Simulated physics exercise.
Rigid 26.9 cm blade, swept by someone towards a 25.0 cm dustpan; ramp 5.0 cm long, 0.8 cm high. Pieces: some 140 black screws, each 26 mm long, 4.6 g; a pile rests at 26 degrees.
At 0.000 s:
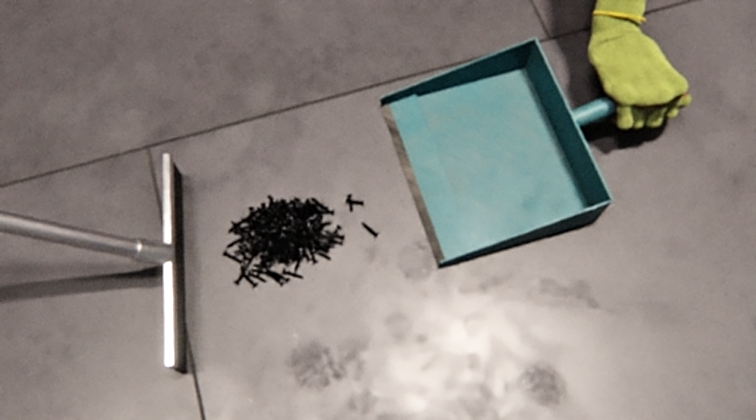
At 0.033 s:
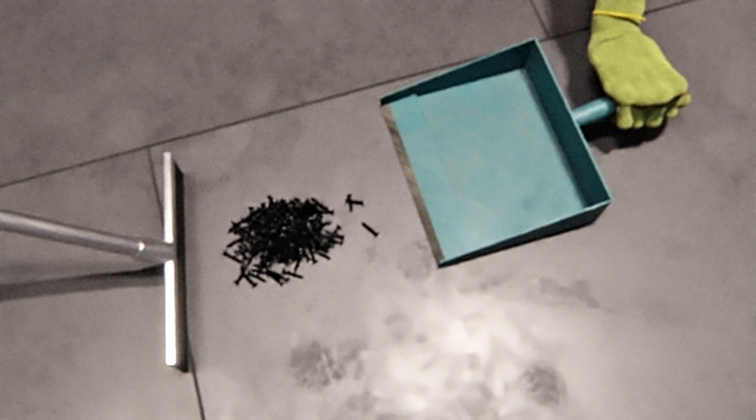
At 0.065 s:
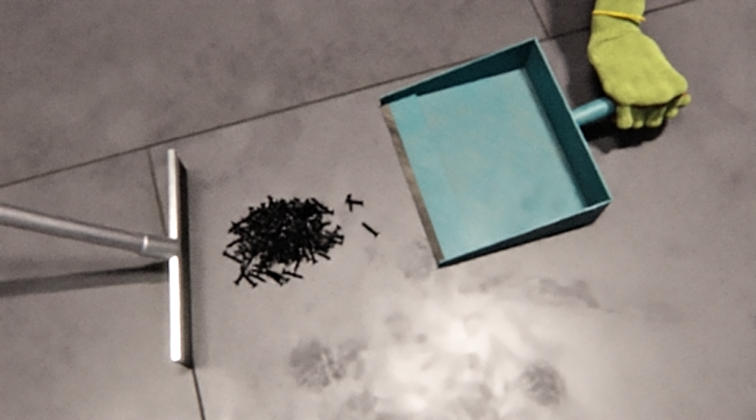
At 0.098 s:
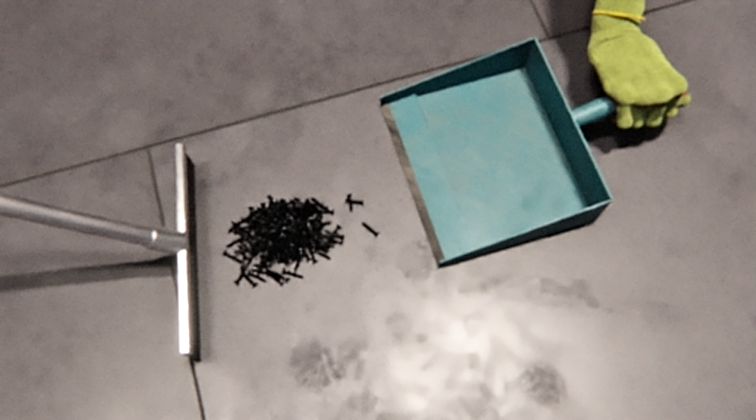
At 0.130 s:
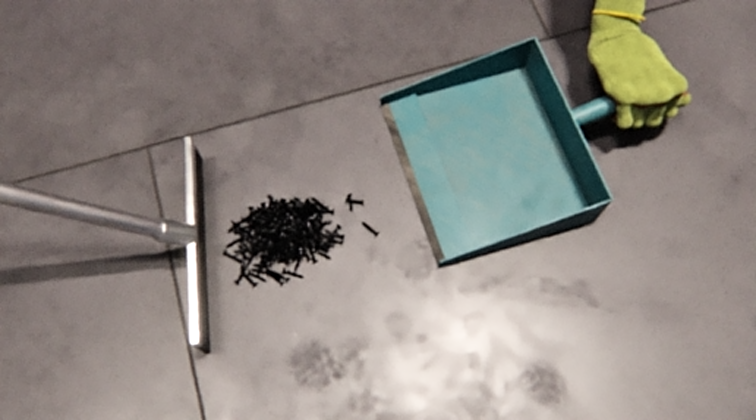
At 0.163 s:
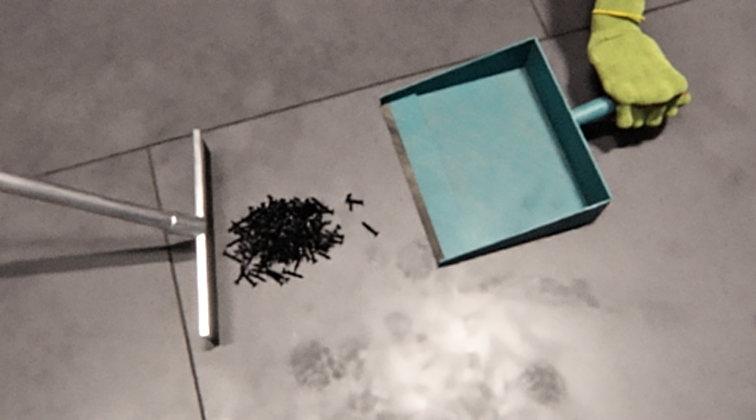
A teal dustpan, gripped by a hand in a yellow-green glove at the upper right, lies on a grey tiled floor seen from above. Its open edge faces a heap of small black screws left of centre, a couple lying apart, with a pale, straight metal blade on a silver pole at the left. The blade slides a short way right and slightly upward, nearing the motionless heap, while pan, glove and camera stay still.
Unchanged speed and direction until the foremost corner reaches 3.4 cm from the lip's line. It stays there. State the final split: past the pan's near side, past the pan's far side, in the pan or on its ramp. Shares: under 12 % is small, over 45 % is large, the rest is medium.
Past the pan's near side: A small share; past the pan's far side: A small share; in the pan or on its ramp: A small share.
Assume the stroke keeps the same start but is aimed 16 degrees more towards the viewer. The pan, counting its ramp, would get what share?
That gives near 10 in a hundred.
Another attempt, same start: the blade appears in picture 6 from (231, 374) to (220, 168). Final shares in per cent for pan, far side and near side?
Final per cent - pan 20, far 0, near 25.
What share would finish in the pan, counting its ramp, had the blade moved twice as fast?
In that case close to 20 per cent.
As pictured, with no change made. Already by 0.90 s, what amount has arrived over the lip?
It's near 0 percent at that moment.
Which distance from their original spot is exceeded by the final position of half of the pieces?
14 cm or thereabouts.
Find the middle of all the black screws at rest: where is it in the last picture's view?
Estimated resting centre: Around (381, 195).
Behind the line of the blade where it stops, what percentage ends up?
Roughly 5 in a hundred.
After 0.43 s, middle of the blade 17 cm from the lip; 0 % over the lip, far side 0 %, near side 0 %.
After 0.61 s, middle of the blade 9 cm from the lip; 0 % over the lip, far side 0 %, near side 0 %.
After 0.90 s, middle of the blade 6 cm from the lip; 0 % over the lip, far side 0 %, near side 0 %.
At rest (1.4 s), near side 0 %, far side 0 %, pan 0 %, in front of the lip or behind the blade 100 %.
